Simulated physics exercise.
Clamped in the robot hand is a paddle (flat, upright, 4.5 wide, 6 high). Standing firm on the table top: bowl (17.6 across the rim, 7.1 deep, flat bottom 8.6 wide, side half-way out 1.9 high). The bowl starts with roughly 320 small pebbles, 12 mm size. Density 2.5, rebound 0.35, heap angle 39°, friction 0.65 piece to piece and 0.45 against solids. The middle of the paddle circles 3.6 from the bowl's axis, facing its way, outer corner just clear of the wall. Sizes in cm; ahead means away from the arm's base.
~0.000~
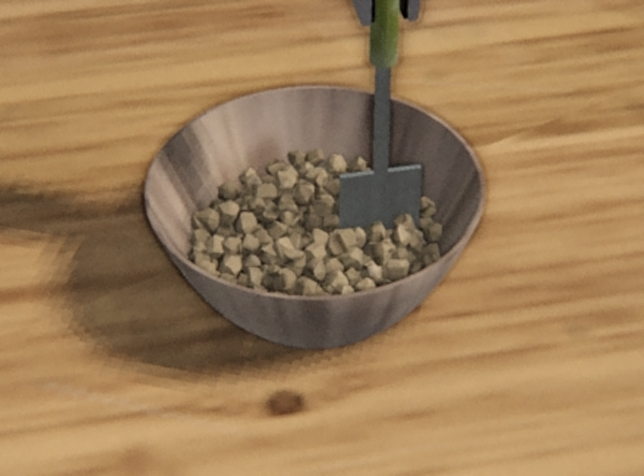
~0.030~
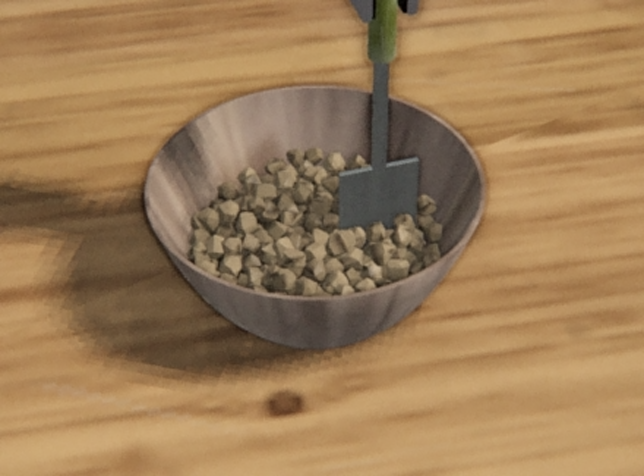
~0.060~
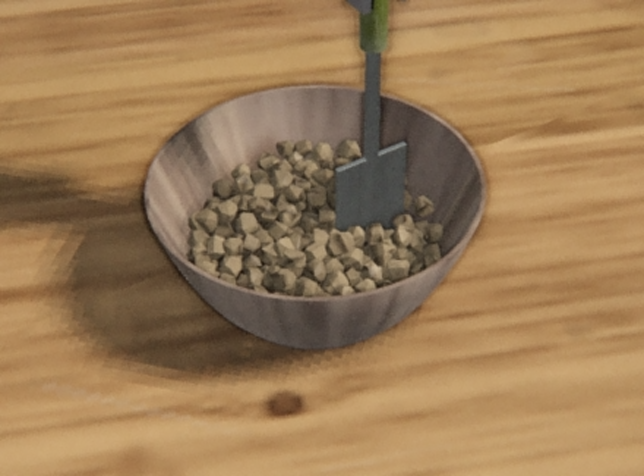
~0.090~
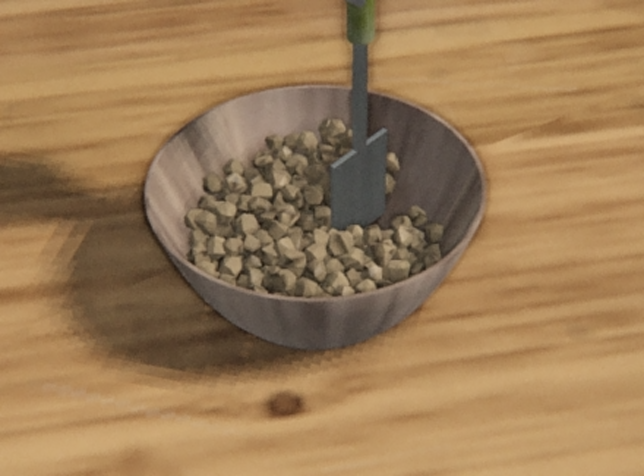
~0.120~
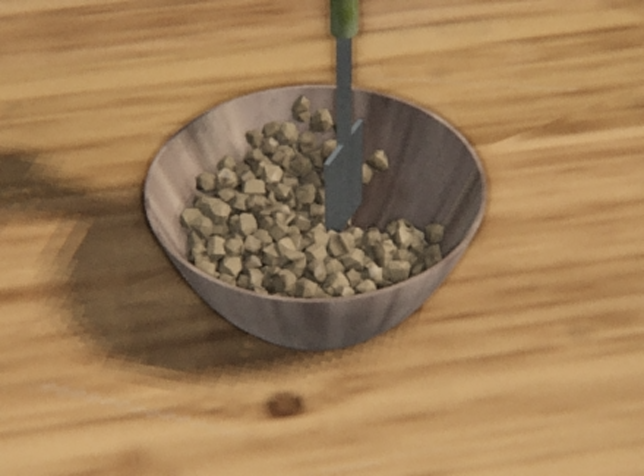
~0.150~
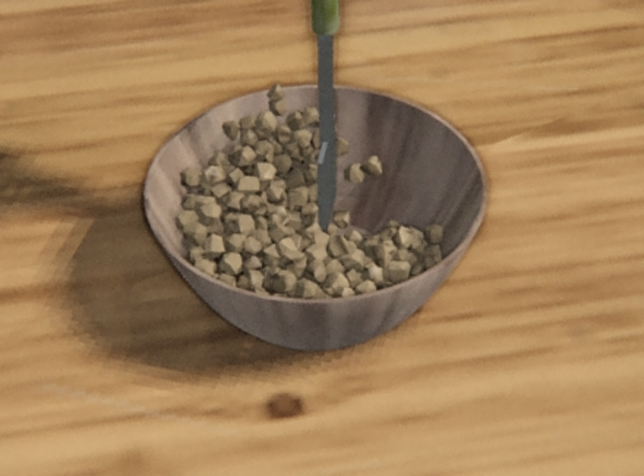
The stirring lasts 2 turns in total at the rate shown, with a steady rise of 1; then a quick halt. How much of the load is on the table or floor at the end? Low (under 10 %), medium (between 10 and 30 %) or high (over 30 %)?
Answer: Medium; between 10 and 30 % of the small pebbles finish on the table or floor.
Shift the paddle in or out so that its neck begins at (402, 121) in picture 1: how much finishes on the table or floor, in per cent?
About 20 per cent.
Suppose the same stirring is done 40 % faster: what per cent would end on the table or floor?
Then about 35 per cent.
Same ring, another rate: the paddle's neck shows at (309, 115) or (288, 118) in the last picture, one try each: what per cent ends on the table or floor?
Some 25 and 30 per cent.
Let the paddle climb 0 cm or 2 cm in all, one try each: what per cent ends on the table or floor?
About 20 and 20 per cent.
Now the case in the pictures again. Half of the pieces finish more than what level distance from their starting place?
Roughly 9 cm.
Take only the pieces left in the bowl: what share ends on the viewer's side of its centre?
Roughly 40 per cent.
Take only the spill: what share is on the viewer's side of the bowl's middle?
Some 60 per cent.
After 0.62 s, 326° round, highest piece 9 above the table; 292 in the bowl, 23 on the table or floor, 5 in flight or on the tool.
After 1.10 s, 221° round, highest piece 8 above the table; 274 in the bowl, 45 on the table or floor, 1 in flight or on the tool.
After 1.53 s, 0° round, highest piece 7 above the table; 266 in the bowl, 54 on the table or floor.
After 2.23 s, 0° round, highest piece 7 above the table; 266 in the bowl, 54 on the table or floor.
In the end, 266 in the bowl, 54 on the table or floor. That is 17 % on the table or floor.
